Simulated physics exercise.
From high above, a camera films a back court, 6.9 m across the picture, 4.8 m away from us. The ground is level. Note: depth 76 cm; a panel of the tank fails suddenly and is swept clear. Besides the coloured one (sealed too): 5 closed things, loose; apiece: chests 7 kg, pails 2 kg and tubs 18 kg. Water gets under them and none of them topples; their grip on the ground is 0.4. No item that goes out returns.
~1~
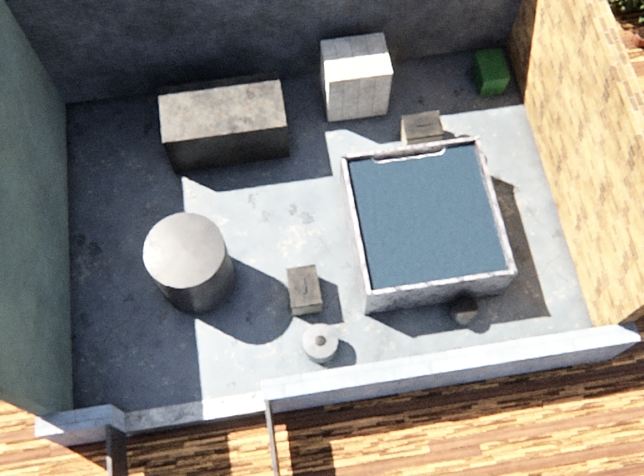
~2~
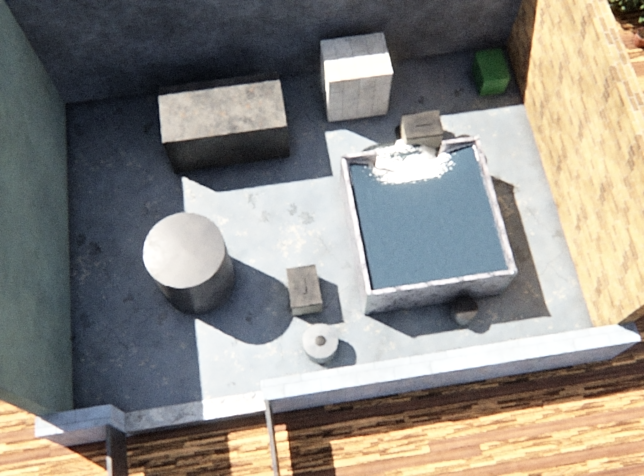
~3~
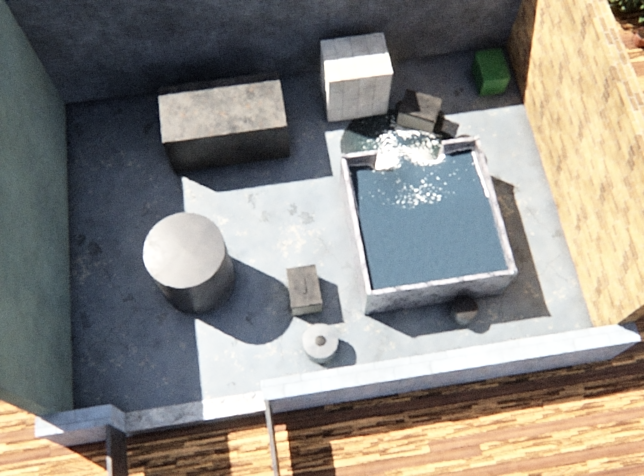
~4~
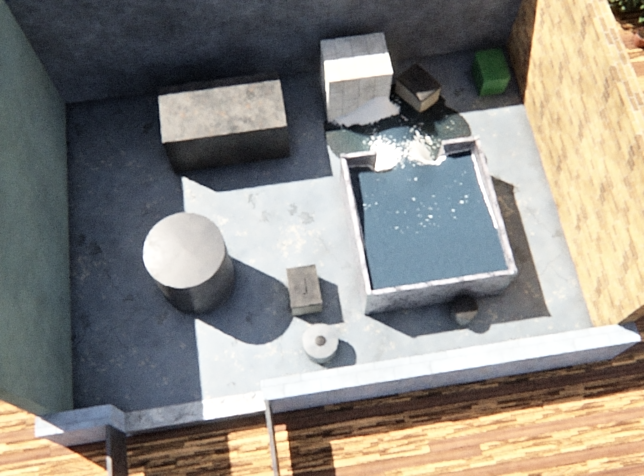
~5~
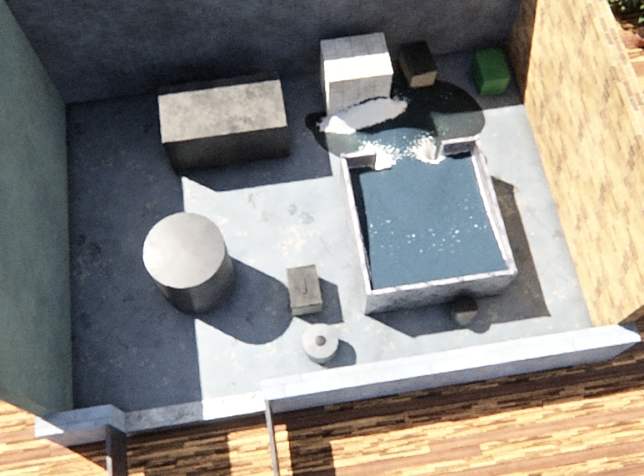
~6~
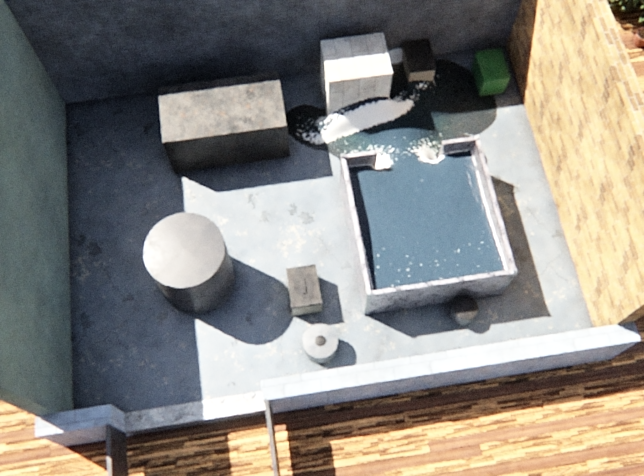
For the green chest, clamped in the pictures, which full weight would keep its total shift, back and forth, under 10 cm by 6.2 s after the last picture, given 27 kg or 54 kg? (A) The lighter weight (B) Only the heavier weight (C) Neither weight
Answer: C.
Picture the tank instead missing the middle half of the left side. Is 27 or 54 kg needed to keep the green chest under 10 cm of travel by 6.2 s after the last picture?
Result: Lighter option succeeds.
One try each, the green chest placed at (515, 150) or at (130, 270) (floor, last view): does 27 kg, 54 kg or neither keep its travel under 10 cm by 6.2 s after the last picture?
Well, nothing does it for the first, the little one does for the second.
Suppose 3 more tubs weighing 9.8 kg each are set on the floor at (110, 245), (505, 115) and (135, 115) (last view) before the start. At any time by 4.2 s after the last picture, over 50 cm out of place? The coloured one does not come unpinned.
First one stayed within, second went beyond, third went beyond.
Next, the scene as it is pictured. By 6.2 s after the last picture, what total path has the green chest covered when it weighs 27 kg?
Roughly 400 cm.
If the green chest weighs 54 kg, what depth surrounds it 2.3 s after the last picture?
Roughly 8 cm.
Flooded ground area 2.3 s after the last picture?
At that time the wet patch spans about 23 m2.
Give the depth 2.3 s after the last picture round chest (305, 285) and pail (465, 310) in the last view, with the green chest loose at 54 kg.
Close to 4 and 0 centimetres.
Then, 0.6 s after the last picture the green chest would be 2 cm from its start with 27 kg and 0 cm from its start with 54 kg; 8 cm of water round it then.
Then, 2.3 s after the last picture the green chest would be 174 cm from its start with 27 kg and 180 cm from its start with 54 kg; 8 cm of water round it then.
Then, 4.2 s after the last picture the green chest would be 283 cm from its start with 27 kg and 273 cm from its start with 54 kg; 9 cm of water round it then.
Then, 6.2 s after the last picture the green chest would be 359 cm from its start with 27 kg and 298 cm from its start with 54 kg; 11 cm of water round it then.
